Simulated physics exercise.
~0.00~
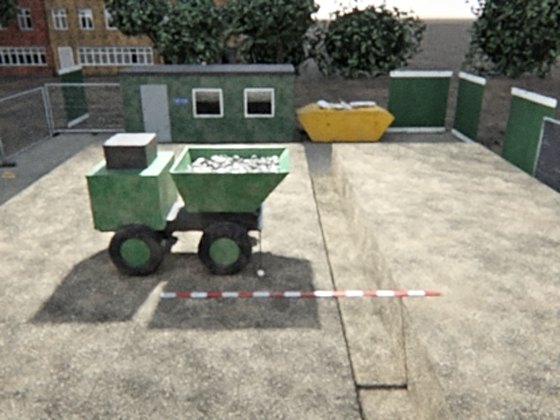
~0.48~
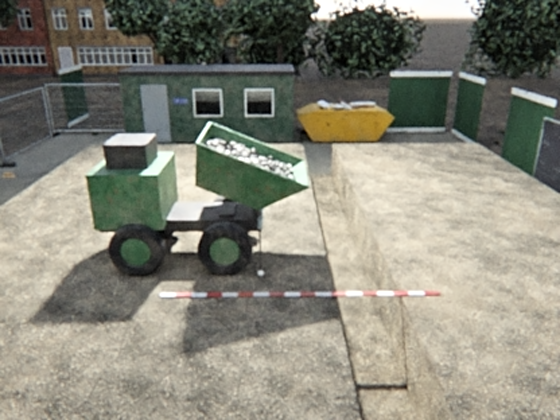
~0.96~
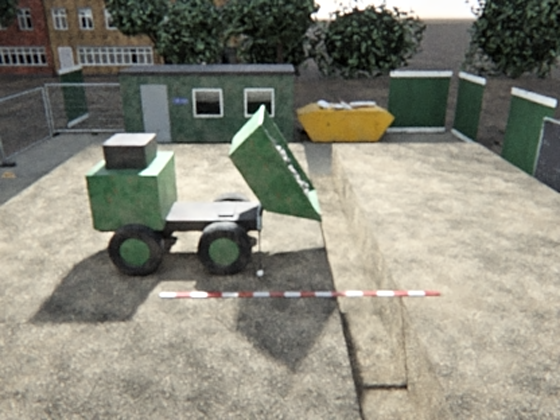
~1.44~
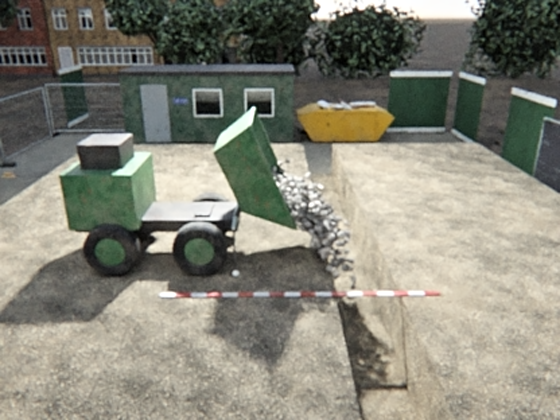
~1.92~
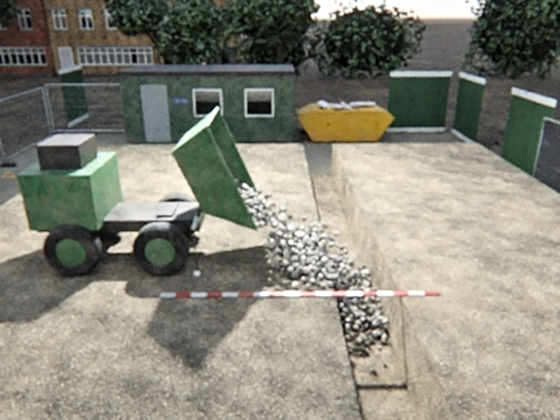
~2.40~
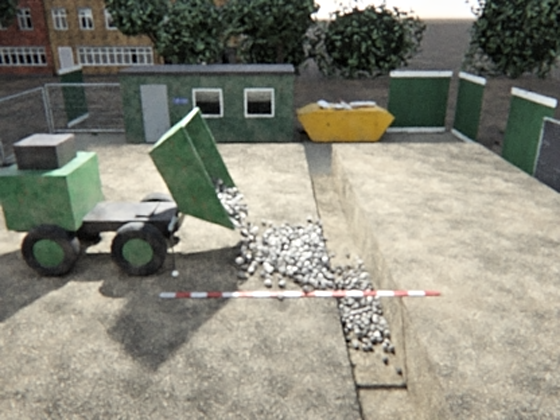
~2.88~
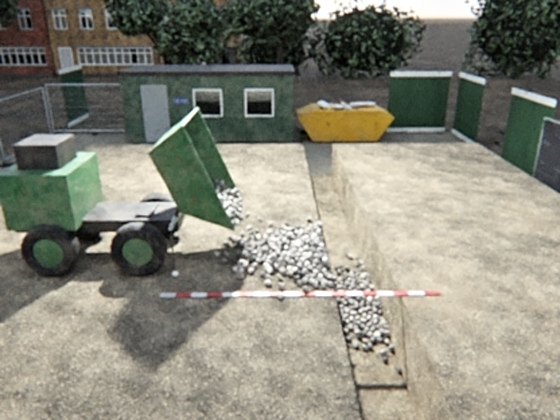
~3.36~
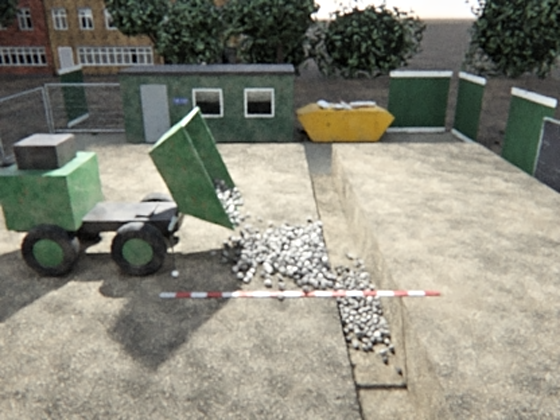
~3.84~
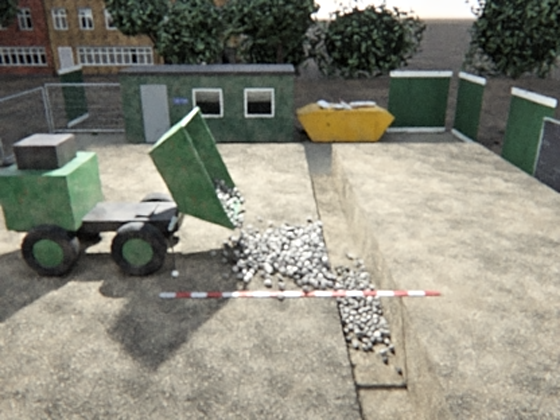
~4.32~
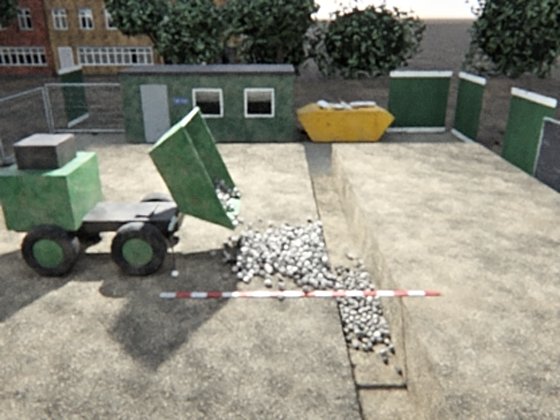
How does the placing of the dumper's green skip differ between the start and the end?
At the start the skip sits level on the dumper, close to the trench. At the end it is farther left and a little higher, tipped steeply down towards the right.
